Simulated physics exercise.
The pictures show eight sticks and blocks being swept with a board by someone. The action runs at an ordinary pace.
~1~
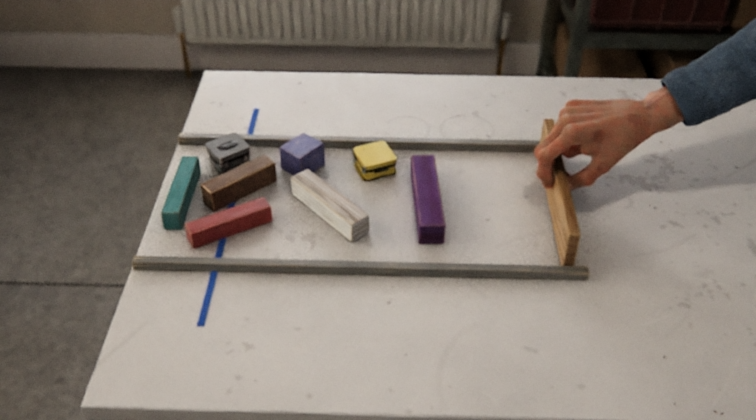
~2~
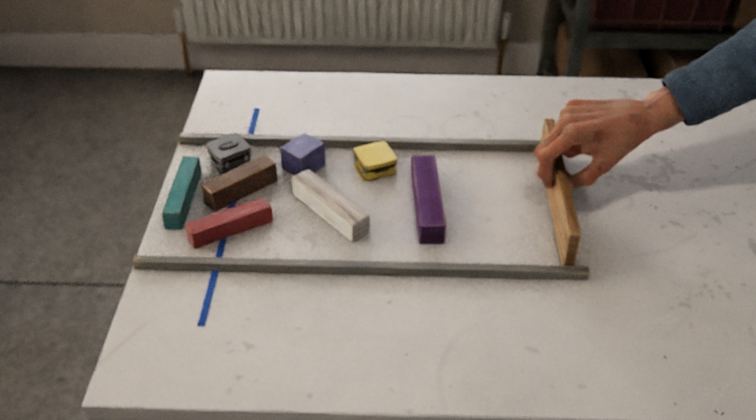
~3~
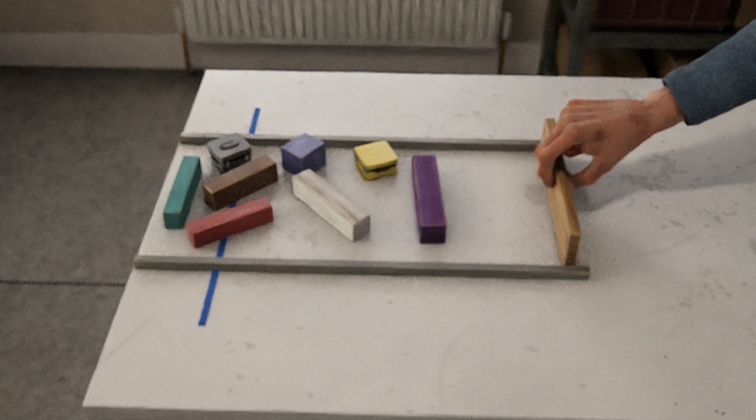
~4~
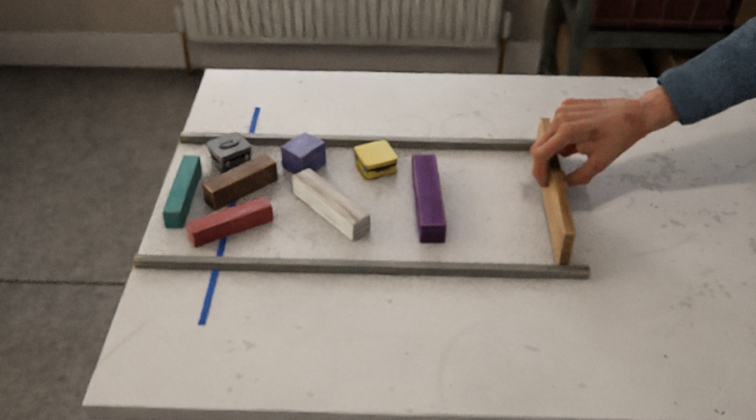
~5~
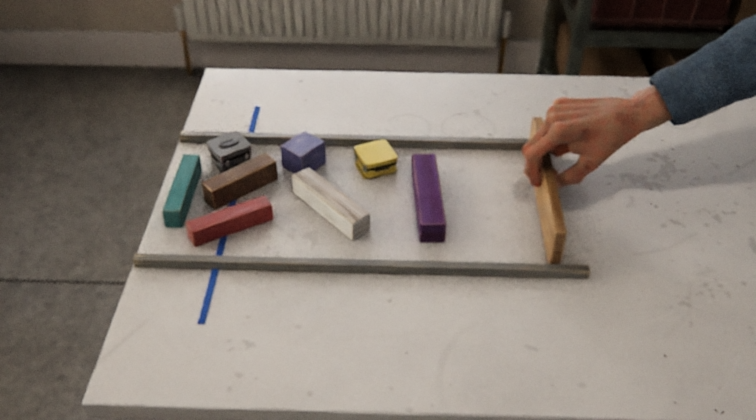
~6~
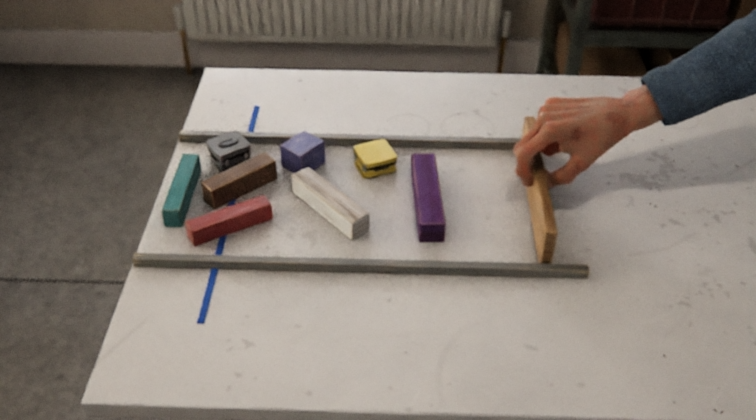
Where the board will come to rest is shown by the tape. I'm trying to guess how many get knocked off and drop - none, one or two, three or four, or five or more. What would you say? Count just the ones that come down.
The push clears one or two off the end, I'd bet.
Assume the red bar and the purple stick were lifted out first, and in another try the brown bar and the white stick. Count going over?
First try 1, second try 1.
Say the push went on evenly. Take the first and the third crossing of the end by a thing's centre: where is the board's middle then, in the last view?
First around (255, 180), then around (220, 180).
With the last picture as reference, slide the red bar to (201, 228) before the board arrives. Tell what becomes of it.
In that case it keeps its place.
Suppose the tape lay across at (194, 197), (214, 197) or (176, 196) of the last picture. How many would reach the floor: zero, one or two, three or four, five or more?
The three counts come out as five or over, three to four and at least five.
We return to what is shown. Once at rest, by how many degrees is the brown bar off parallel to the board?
About 30°.
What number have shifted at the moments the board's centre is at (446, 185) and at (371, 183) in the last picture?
I make it 0 at the first spot and 4 at the other.
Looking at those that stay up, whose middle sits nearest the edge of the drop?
The brown bar ends nearest.
Soon after, none off yet; turquoise bar at rest near (182, 189); grey case at rest near (229, 153); red bar at rest near (230, 220).
After that, none off yet; turquoise bar moving near (175, 190); grey case displaced about its own width near (201, 150); red bar displaced a little near (189, 222).
In the end, the number that fall off is one or two; gone, grey case and turquoise bar.
